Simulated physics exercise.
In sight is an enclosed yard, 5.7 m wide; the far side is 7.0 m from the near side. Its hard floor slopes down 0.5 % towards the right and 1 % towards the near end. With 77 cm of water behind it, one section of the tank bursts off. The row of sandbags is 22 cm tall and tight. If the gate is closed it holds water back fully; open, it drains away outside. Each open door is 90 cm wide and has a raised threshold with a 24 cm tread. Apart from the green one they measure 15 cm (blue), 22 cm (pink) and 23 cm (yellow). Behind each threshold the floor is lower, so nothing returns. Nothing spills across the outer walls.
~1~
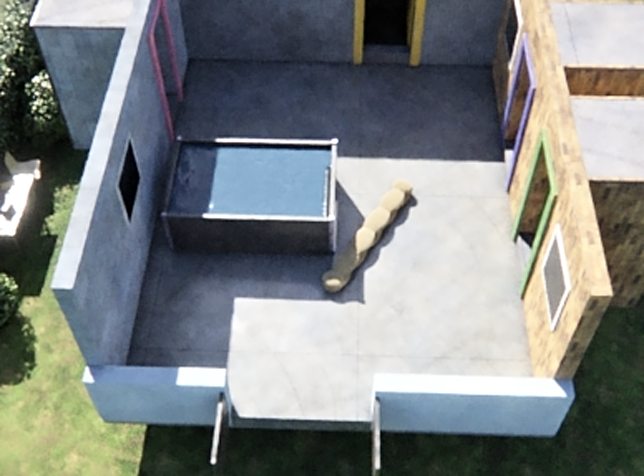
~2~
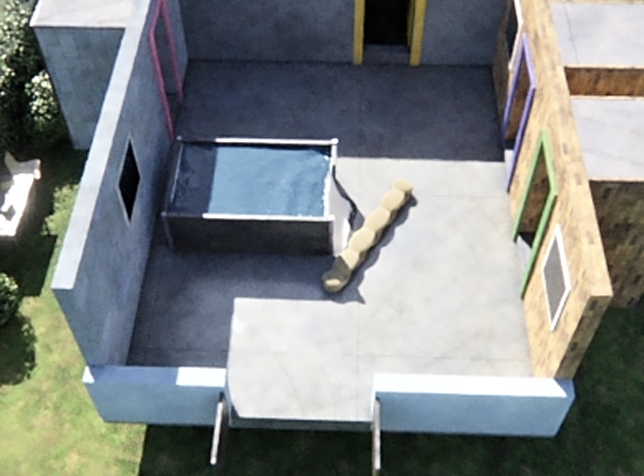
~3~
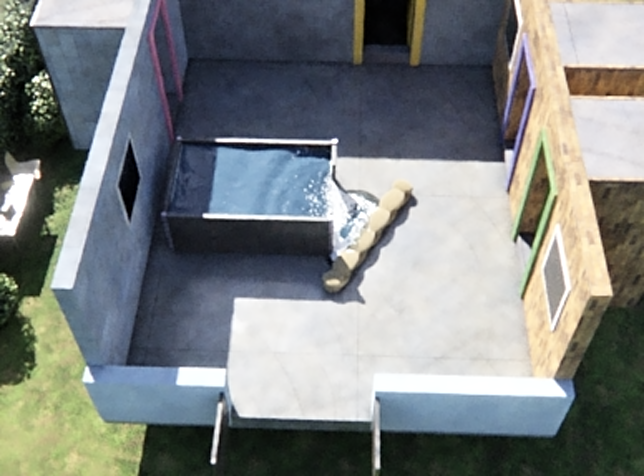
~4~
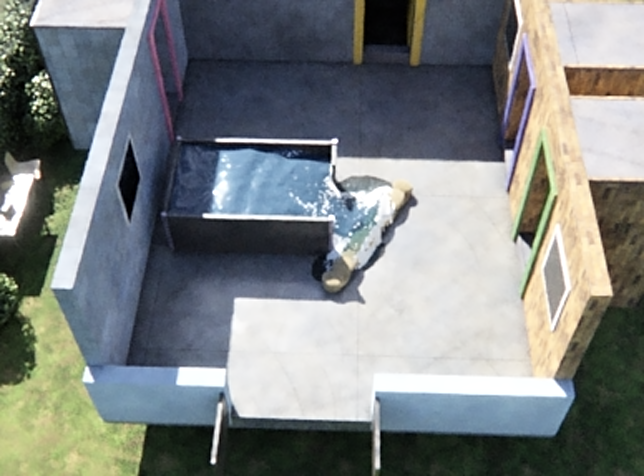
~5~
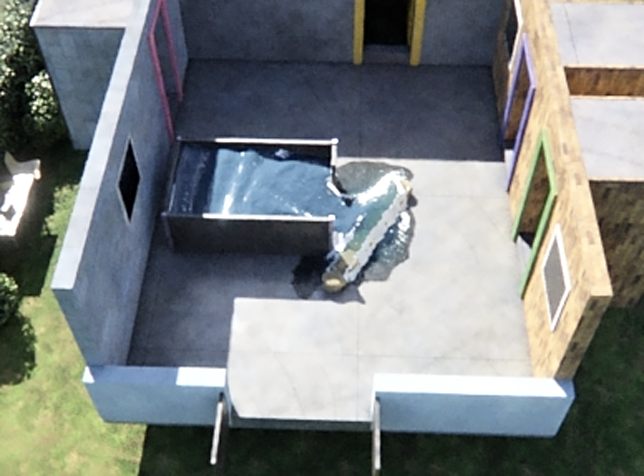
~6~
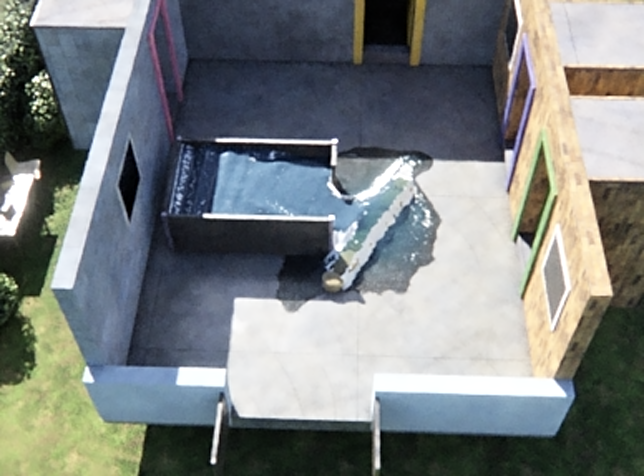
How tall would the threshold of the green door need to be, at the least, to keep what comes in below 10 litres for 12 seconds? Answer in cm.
It would have to be roughly 18 cm high.
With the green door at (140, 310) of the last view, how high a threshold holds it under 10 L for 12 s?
About 6.0 cm.
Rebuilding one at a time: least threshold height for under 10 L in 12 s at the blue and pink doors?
Roughly 10.5 cm at blue and 6.0 cm at pink.
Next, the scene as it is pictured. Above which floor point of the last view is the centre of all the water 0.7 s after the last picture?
At about (307, 212).
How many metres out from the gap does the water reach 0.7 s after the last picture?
Some 4.0 m out.
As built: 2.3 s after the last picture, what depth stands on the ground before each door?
Depths in cm: Green 15, blue 11, pink 0, yellow 17.
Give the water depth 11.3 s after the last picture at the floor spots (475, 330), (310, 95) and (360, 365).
About 8, 5 and 8 cm.
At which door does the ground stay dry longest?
The pink one.
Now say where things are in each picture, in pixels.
In the first picture, still water, 77 cm deep, in the tank at (253, 181); the green door at (532, 223) is dry.
In the second picture, the front is at (352, 212), 0.3 m from the gap at (331, 213); 0.3 m2 of floor is wet, 77 cm left at the back.
In the third picture, water pours out at (331, 216) and has run 0.8 m, to (378, 210); about 23 cm deep outside, 77 cm at the back.
In the fourth picture, the gap is at (331, 217), the front 1.0 m out at (393, 190); the back of the tank holds 77 cm.
In the fifth picture, the gap is at (331, 217), the front 1.4 m out at (407, 174); the back of the tank holds 75 cm.
In the sixth picture, the gap is at (331, 216), the front 1.8 m out at (428, 162); the back of the tank holds 67 cm; 1.4 m in a straight line remain to the green door at (532, 223).
Then, 0.7 s after the last picture water covers 40 % of the floor, deepest (55 cm) near (348, 245); 14 cm at the green door, 0 litres in over its 24 cm threshold.
Then, 2.3 s after the last picture water covers 65 % of the floor, deepest (34 cm) near (348, 245); 15 cm at the green door, 0 litres in over its 24 cm threshold.
Then, 11.3 s after the last picture water covers 95 % of the floor, deepest (12 cm) near (348, 245); 3 cm at the green door, 0 litres in over its 24 cm threshold.
At the green door as built, the water peaked near 25 cm, 1.1 s after the last picture.
Run again over the same 12 s with other heights there, 31 litres in over 14.5 cm, 4 litres over 20 cm. The limit of 10 litres is kept from about 18 cm up.
